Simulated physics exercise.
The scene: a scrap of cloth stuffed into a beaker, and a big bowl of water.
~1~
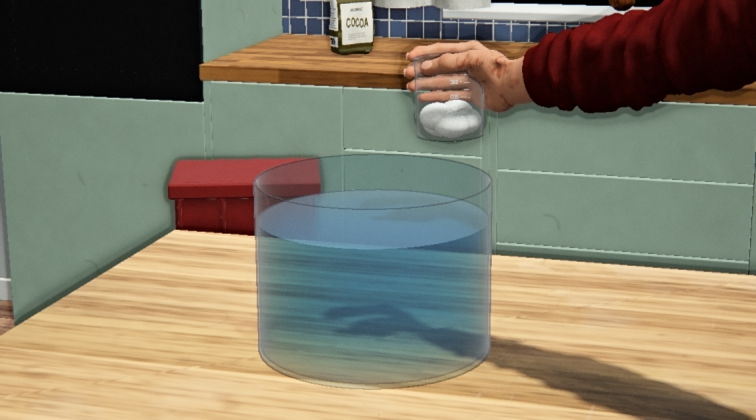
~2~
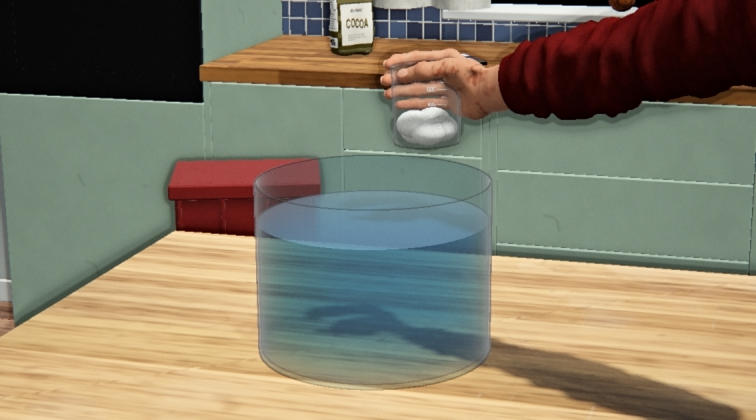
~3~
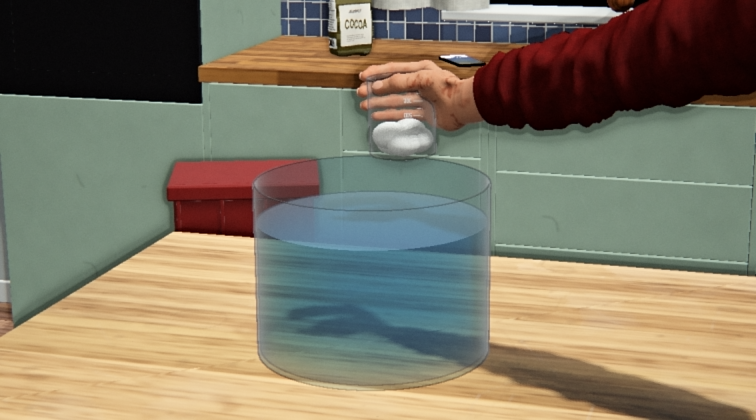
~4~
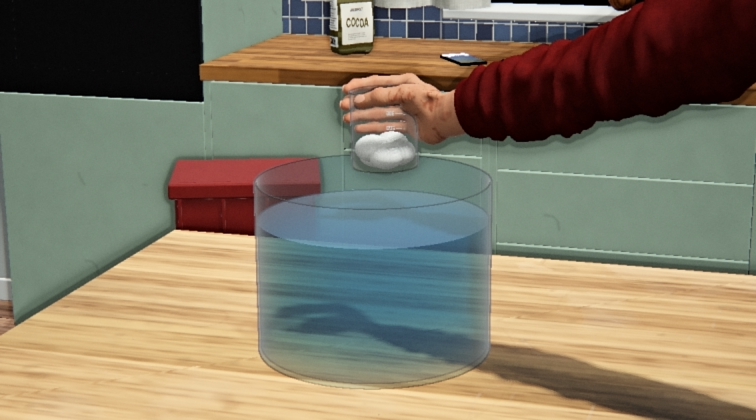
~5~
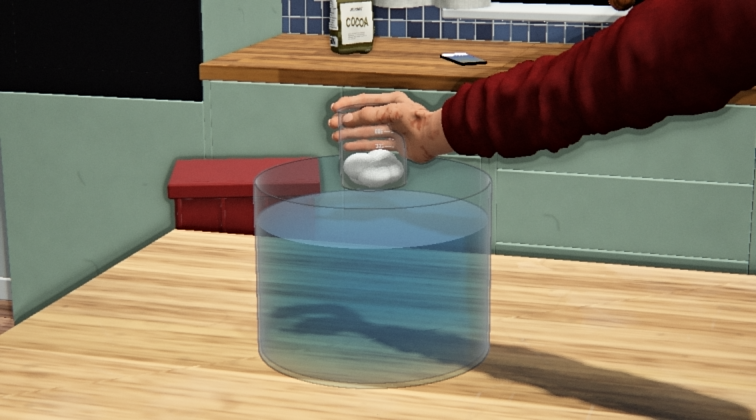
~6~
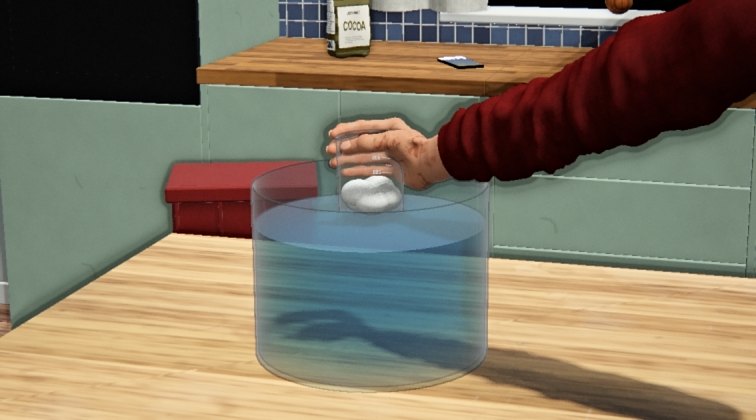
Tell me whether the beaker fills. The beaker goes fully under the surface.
The beaker fills.
Next, the beaker enters the water.
After that, water pours in as the air escapes.
Finally, the beaker is under, flooded, and the scrap of cloth is wet.
